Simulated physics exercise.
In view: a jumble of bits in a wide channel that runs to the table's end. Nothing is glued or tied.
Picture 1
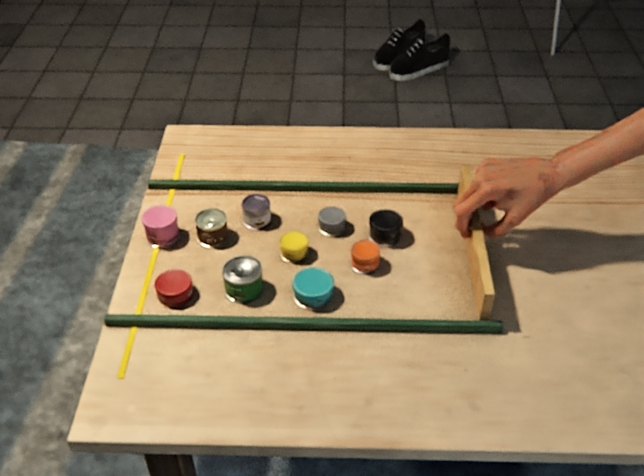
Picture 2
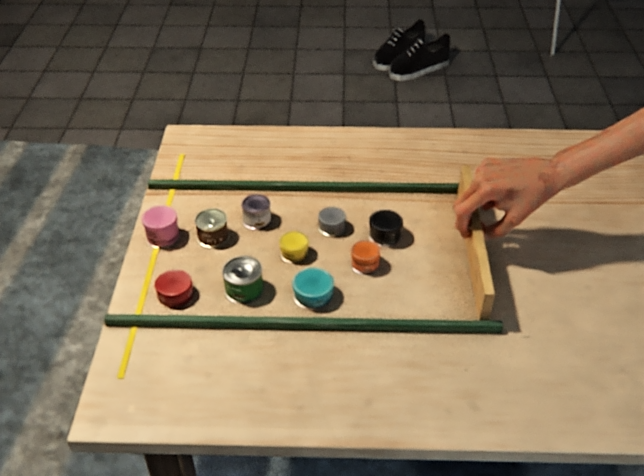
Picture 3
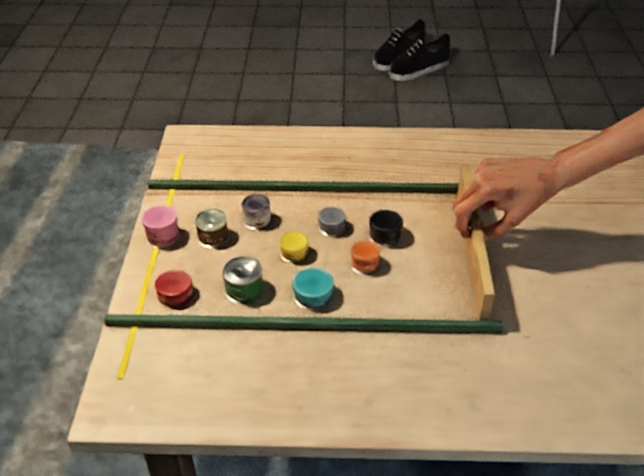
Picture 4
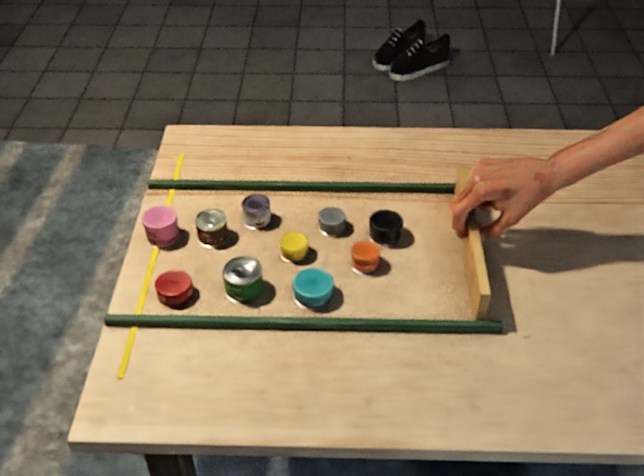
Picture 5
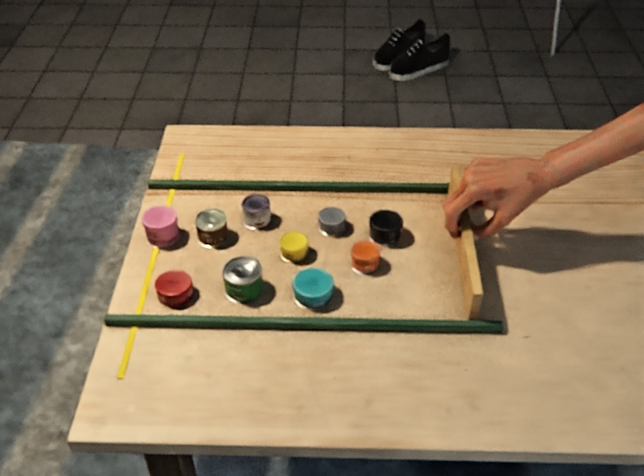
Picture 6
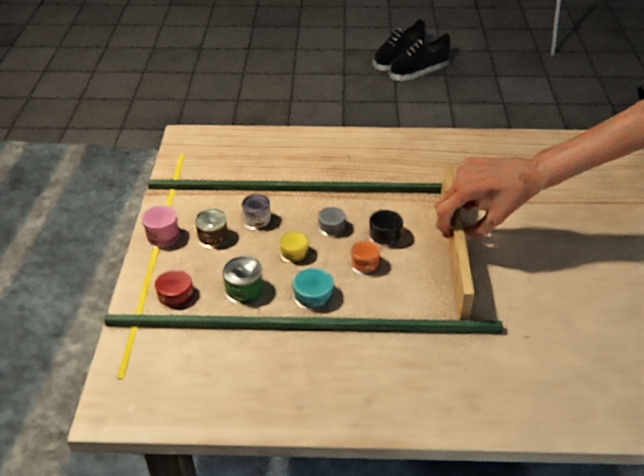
A hand held a wooden board upright between two green rods on a table, then slid it slightly left toward a group of small colourful tins and tubs, which stayed still.
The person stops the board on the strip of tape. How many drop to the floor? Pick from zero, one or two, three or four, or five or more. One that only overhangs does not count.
The number that fall off is five or more.
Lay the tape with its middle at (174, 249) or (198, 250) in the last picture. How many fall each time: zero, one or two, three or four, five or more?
Taking them in turn, three or four; either one or two.
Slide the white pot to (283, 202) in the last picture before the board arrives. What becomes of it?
From there it stays on.
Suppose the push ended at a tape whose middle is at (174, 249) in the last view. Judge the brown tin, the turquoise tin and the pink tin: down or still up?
The brown tin tumbles off; the turquoise tin survives; the pink tin tumbles off.
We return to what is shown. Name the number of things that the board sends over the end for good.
It comes to 6.
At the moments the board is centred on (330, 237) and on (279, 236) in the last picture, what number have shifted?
5 and 7.
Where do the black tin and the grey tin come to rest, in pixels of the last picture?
About (144, 223), and the other about (153, 205).
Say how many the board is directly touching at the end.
In contact: 4.
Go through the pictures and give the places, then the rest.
Pink tin (161, 227); red tub (174, 288); brown tin (212, 228); board (474, 239); tape (156, 249), in the first picture.
Red tub (174, 288); green tin (243, 280), in the second picture.
Brown tin (212, 228); orange tin (365, 257), in the third picture.
Pink tin (161, 227); turquoise tin (313, 289), in the fourth picture.
Red tub (174, 288); black tin (386, 228), in the fifth picture.
Pink tin (161, 227); red tub (174, 288); brown tin (212, 228); board (456, 238); tape (156, 249), in the sixth picture.
Soon after, none off yet; pink tin at rest near (161, 227); red tub at rest near (174, 288); brown tin at rest near (212, 228).
At rest, the number that fall off is five or more; fallen, yellow pot, white pot, green tin, brown tin, red tub and pink tin.
